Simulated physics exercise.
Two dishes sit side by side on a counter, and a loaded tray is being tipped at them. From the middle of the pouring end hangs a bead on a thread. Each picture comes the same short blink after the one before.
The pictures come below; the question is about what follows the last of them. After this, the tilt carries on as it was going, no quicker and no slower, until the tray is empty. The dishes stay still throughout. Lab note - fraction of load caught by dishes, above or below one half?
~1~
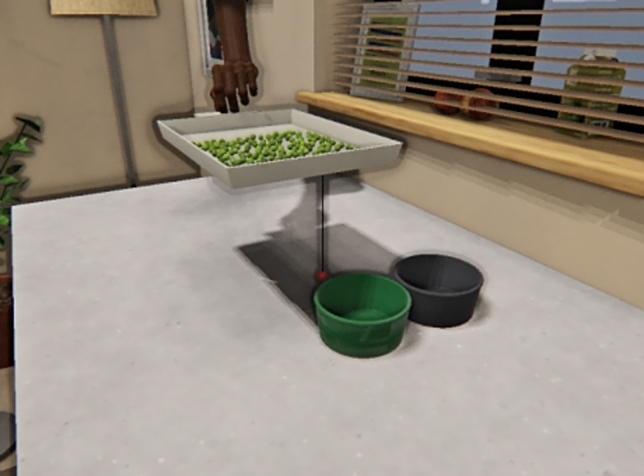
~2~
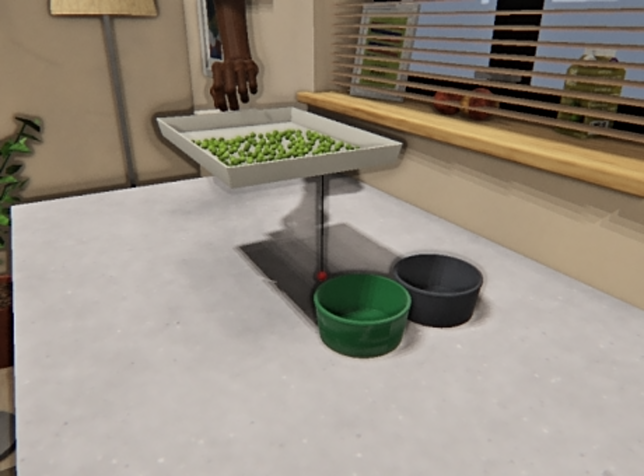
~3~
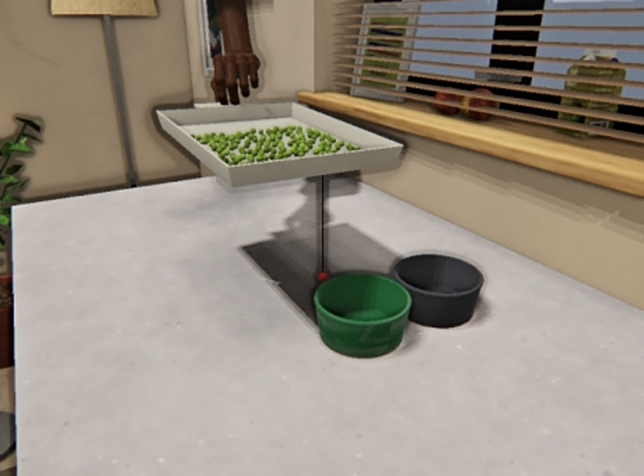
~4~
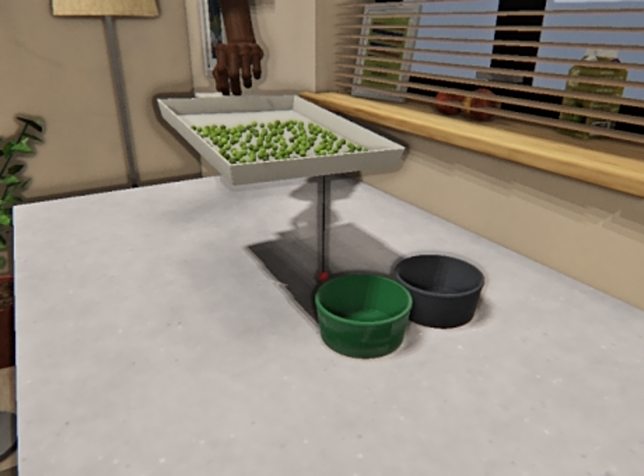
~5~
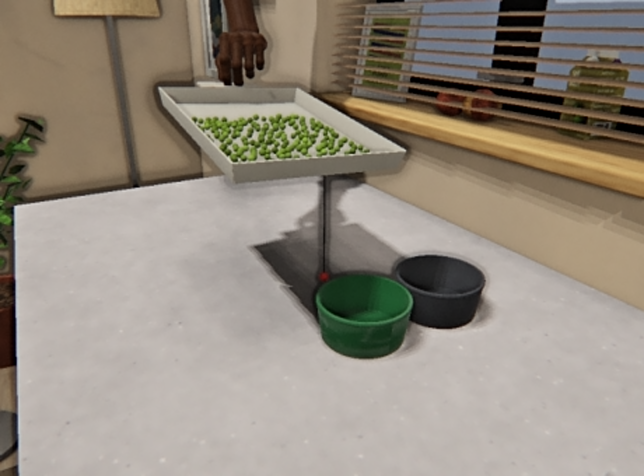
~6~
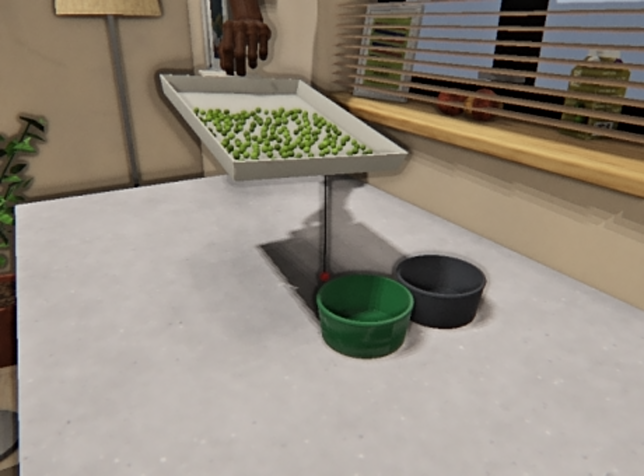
In the end the dishes save the greater share of it.
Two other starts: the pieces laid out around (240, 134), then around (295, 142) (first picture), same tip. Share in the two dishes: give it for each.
70 % and 80 %.
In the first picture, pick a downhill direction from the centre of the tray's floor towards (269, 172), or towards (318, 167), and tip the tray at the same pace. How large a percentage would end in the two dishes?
Respectively 0 % and 60 %.
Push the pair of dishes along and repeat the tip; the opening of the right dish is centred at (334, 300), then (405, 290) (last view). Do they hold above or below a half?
Well, the minor share the first time and the bulk the second time.
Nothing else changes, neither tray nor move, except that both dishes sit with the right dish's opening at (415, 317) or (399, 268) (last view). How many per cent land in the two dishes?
Close to 20 in a hundred, then close to 80 in a hundred.
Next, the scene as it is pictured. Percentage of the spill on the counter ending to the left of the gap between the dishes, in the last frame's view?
Roughly 80 in a hundred.
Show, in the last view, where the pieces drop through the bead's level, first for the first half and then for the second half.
The first part passes (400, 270); everything after passes (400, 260).
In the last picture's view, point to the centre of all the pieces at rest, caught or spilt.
I'd place the middle at about (401, 315).
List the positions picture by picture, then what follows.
The first frame shows corners of the pouring end at (231, 166) and (396, 143), level; middle of the load at (270, 153), dried peas; left dish at (390, 334); right dish at (467, 306); bead on its thread at (322, 276).
The second frame shows corners of the pouring end at (231, 166) and (396, 143), level; middle of the load at (270, 152).
The third frame shows corners of the pouring end at (231, 165) and (397, 145), tipped barely, lowest at the right corner; middle of the load at (270, 149).
The fourth frame shows corners of the pouring end at (233, 163) and (399, 147), tipped a little, lowest at the right corner; middle of the load at (271, 145).
The fifth frame shows corners of the pouring end at (235, 161) and (401, 149), tipped a little, lowest at the right corner; middle of the load at (273, 141).
The sixth frame shows corners of the pouring end at (237, 159) and (402, 151), tipped a little, lowest at the right corner; middle of the load at (275, 137); left dish at (392, 335); right dish at (470, 307).
Soon, tray tipped steeply; all on the tray.
A while on, tray tipped right over; nearly all on the tray; a stray few in the right dish; a stray few outside both; a small part in the air.
Towards the end, tray tipped past a quarter turn; about a third in the left dish; about a third in the right dish; about a quarter outside both.
Finally, tray tipped past a quarter turn; about a third in the left dish; about a third in the right dish; about a quarter outside both.
